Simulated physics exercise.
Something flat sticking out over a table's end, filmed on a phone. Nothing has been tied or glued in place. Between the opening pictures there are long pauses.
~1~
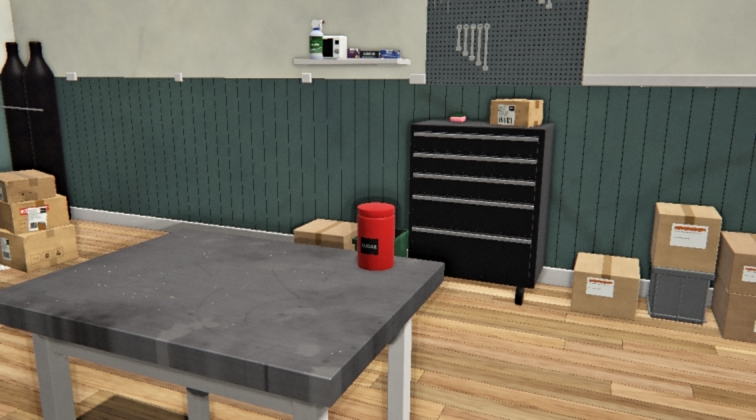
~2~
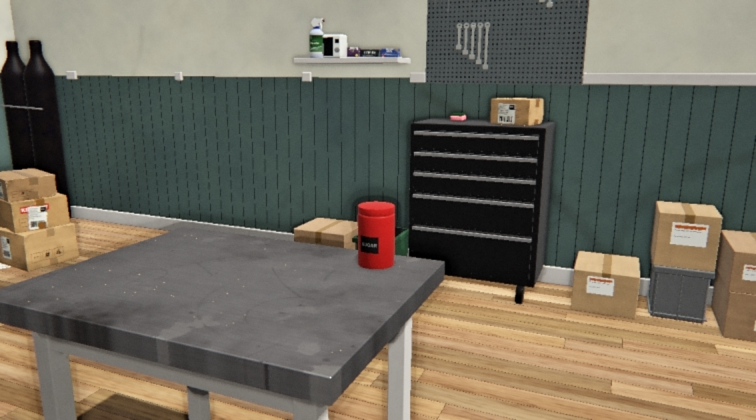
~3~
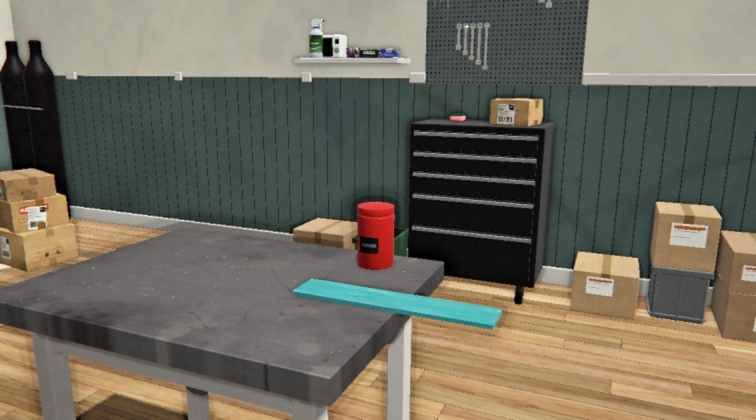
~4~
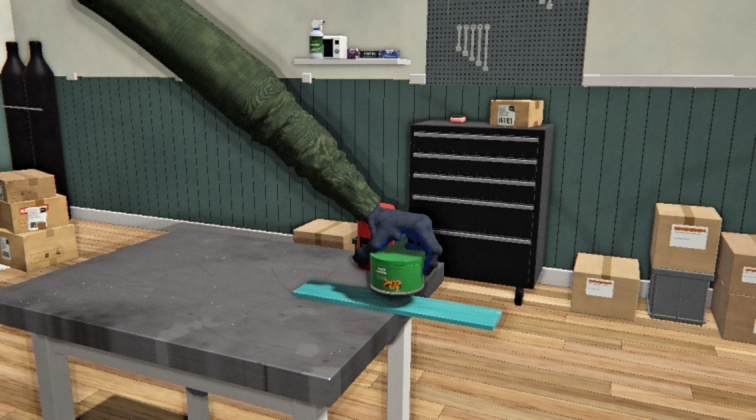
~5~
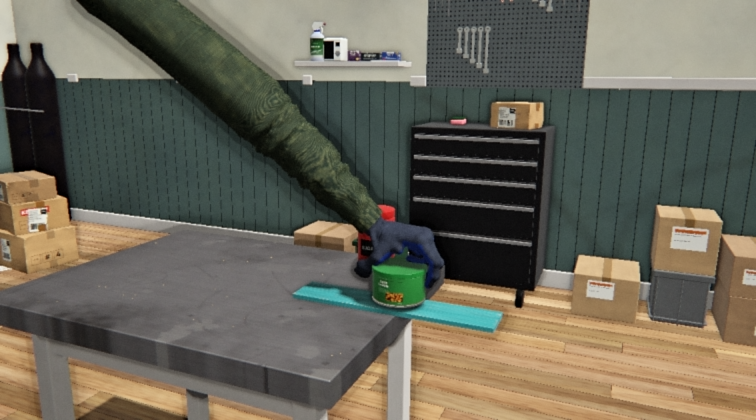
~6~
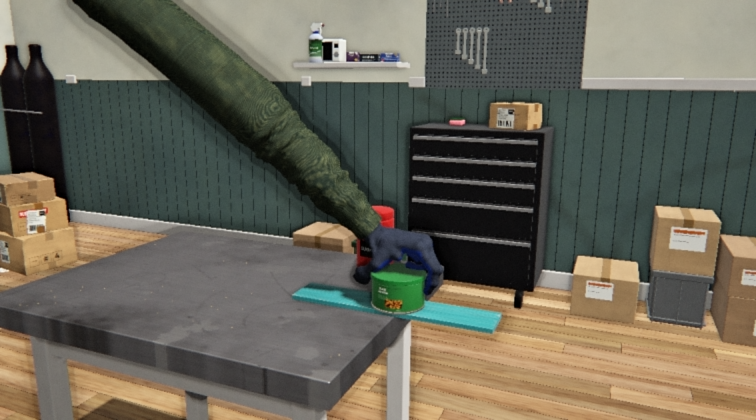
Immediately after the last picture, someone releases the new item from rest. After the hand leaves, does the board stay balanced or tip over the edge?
It stays anchored.
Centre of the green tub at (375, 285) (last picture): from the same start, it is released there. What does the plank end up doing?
After that it stays where it is.
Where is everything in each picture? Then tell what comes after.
The last thing is not in view yet; red jar (376, 236), in the first frame.
The last thing is not in view yet; red jar (376, 235), in the second frame.
The last thing is not in view yet; red jar (376, 235), in the third frame.
Still above its spot; green tub (397, 269), in the fourth frame.
Still above its spot; green tub (399, 282), in the fifth frame.
In place under the hand; green tub (398, 288), in the sixth frame.
Then, 0.20 s on from there, no change.
Then, 0.50 s on from there, green tub resting near (398, 288).
In the end, all 3 unmoved. At the end, from the last picture's camera, green tub near (398, 288). The plank keeps its balance.
